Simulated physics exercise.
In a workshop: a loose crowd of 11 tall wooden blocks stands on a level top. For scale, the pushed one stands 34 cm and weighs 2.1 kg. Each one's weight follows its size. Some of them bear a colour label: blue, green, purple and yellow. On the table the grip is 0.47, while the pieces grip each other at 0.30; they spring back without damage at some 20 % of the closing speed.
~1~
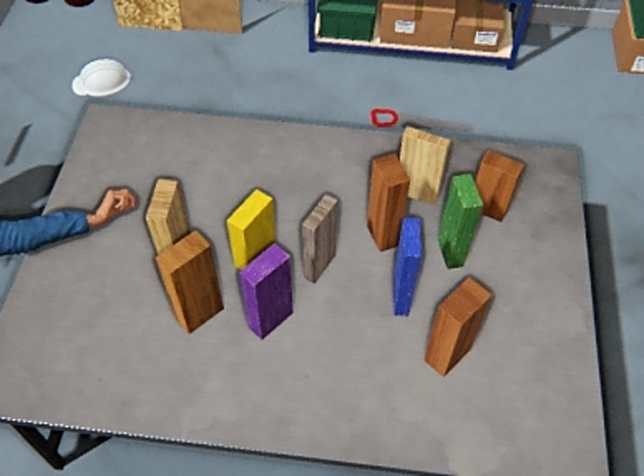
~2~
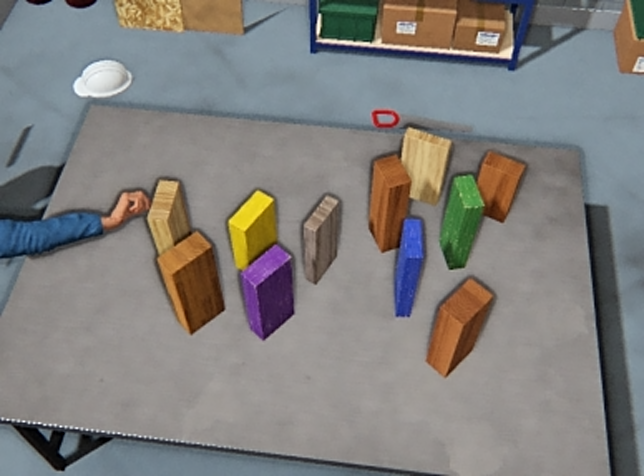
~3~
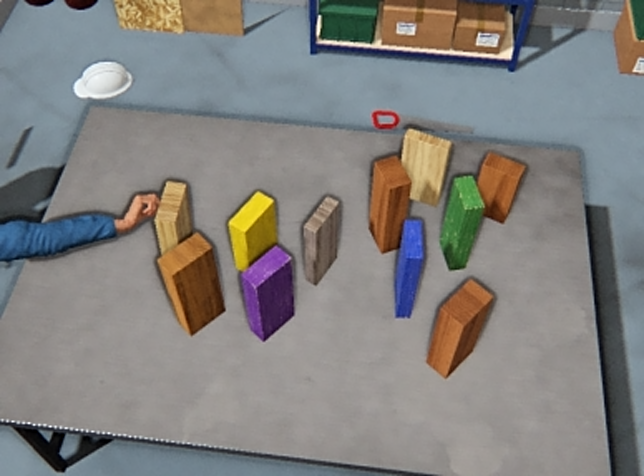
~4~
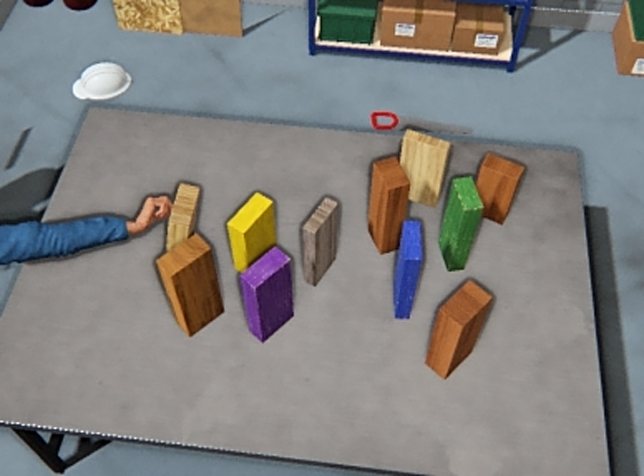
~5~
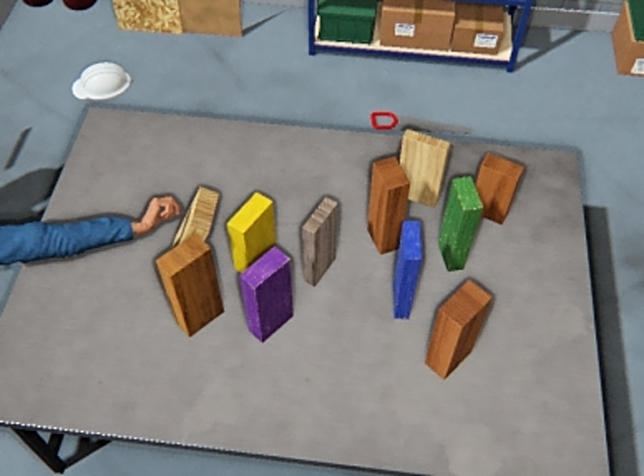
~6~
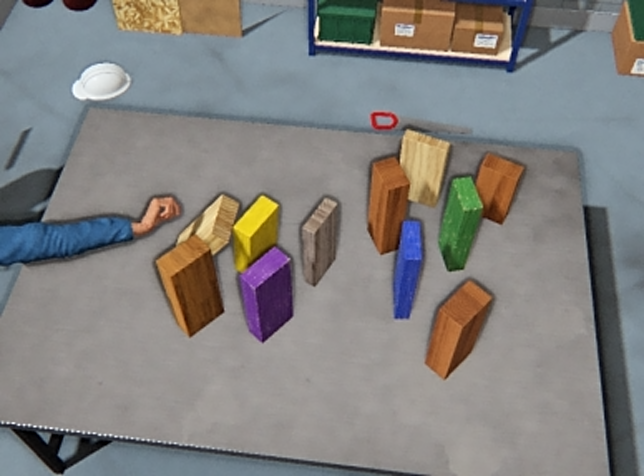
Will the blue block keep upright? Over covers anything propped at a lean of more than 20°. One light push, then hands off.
No.
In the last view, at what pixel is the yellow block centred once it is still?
Its middle finishes near pixel (291, 260) of the last picture.
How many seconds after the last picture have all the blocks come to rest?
It all settles by about 1.5 s.
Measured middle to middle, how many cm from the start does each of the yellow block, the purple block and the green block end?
Distances in cm - yellow: 20; purple: 0; green: 0.
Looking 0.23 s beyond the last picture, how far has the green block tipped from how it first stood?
Its tilt comes to about 0° at that moment.
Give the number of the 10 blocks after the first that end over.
The count is 4.
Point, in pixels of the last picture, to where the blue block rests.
End point, last view: About (487, 325).
Then, 0.23 s after the last picture, 1 of the 10 other blocks over; blue block unmoved; yellow block leaning 35°.
Then, 0.41 s after the last picture, 2 of the 10 other blocks over; blue block unmoved; yellow block leaning 74°.
Then, 0.77 s after the last picture, 3 of the 10 other blocks over; blue block leaning 37°; yellow block lying flat.
Then, 1.07 s after the last picture, 4 of the 10 other blocks over; blue block lying flat; yellow block lying flat.
At rest, 4 of the 10 other blocks over; blue block lying flat; yellow block lying flat; purple block unmoved. Six left standing. As the last picture would show them, middles, blue block near (487, 325), yellow block near (291, 260).
